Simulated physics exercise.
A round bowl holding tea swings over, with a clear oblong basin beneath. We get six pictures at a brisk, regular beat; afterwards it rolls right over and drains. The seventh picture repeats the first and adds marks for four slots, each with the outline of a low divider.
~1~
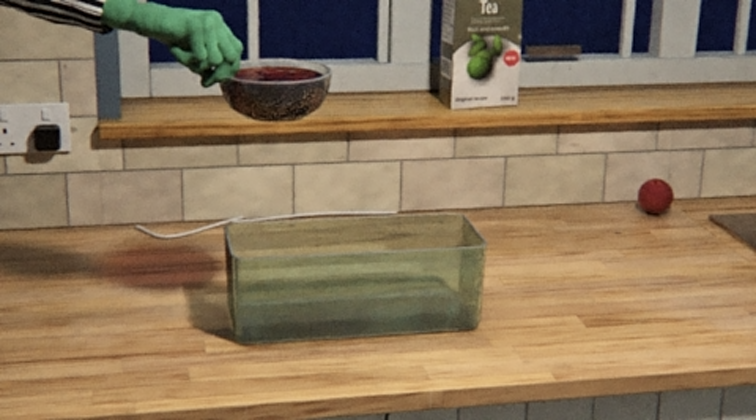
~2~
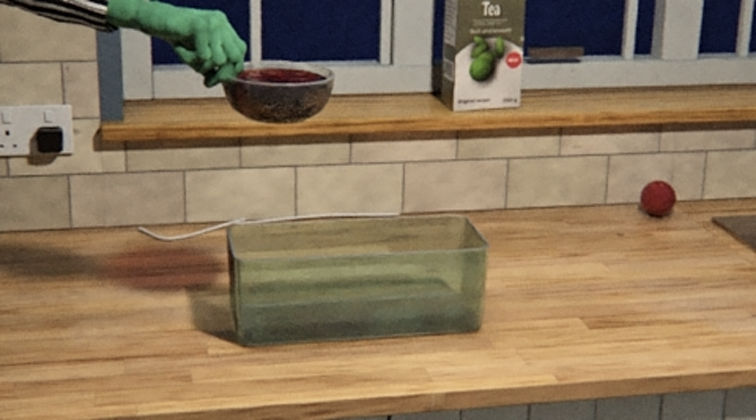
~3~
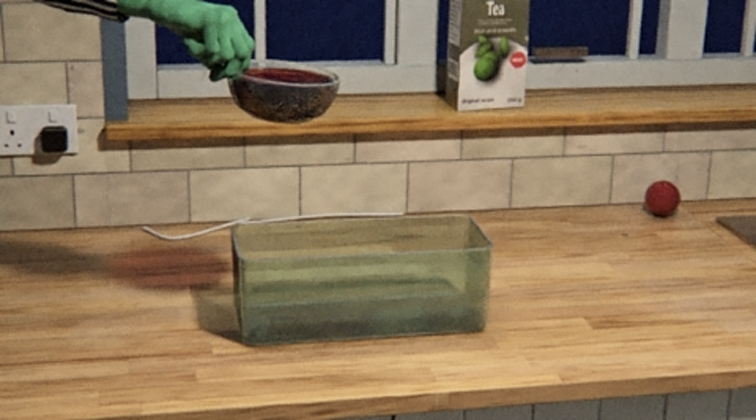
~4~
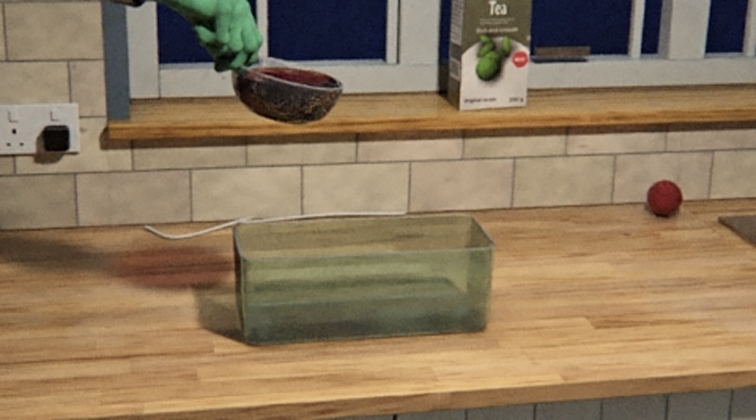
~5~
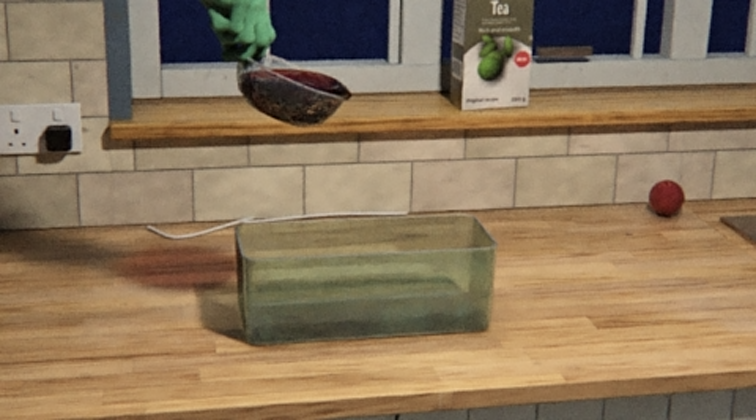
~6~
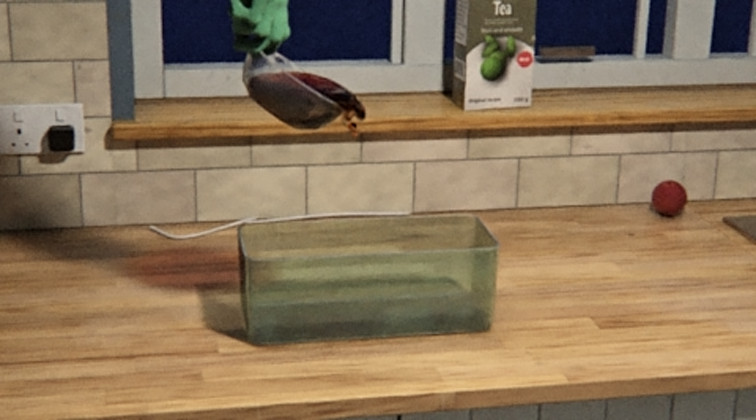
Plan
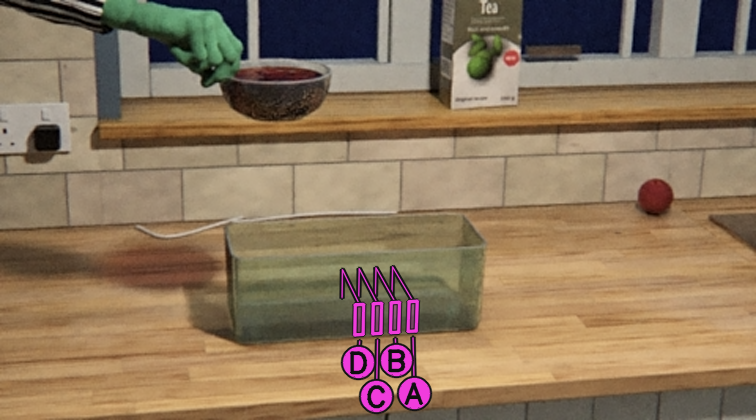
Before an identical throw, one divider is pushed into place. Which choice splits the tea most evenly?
Take B.
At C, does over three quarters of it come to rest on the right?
No.
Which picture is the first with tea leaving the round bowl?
Picture 5.
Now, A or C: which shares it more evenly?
Position C.
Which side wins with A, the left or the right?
The left one.
In magenta, A at (413, 337); B at (395, 338); C at (377, 339); D at (359, 340).
If A is chosen, about 84 % ends left of the wall and 14 % right of it.
If B is chosen, about 51 % ends left of the wall and 47 % right of it.
If C is chosen, about 29 % ends left of the wall and 69 % right of it.
If D is chosen, about 18 % ends left of the wall and 80 % right of it.
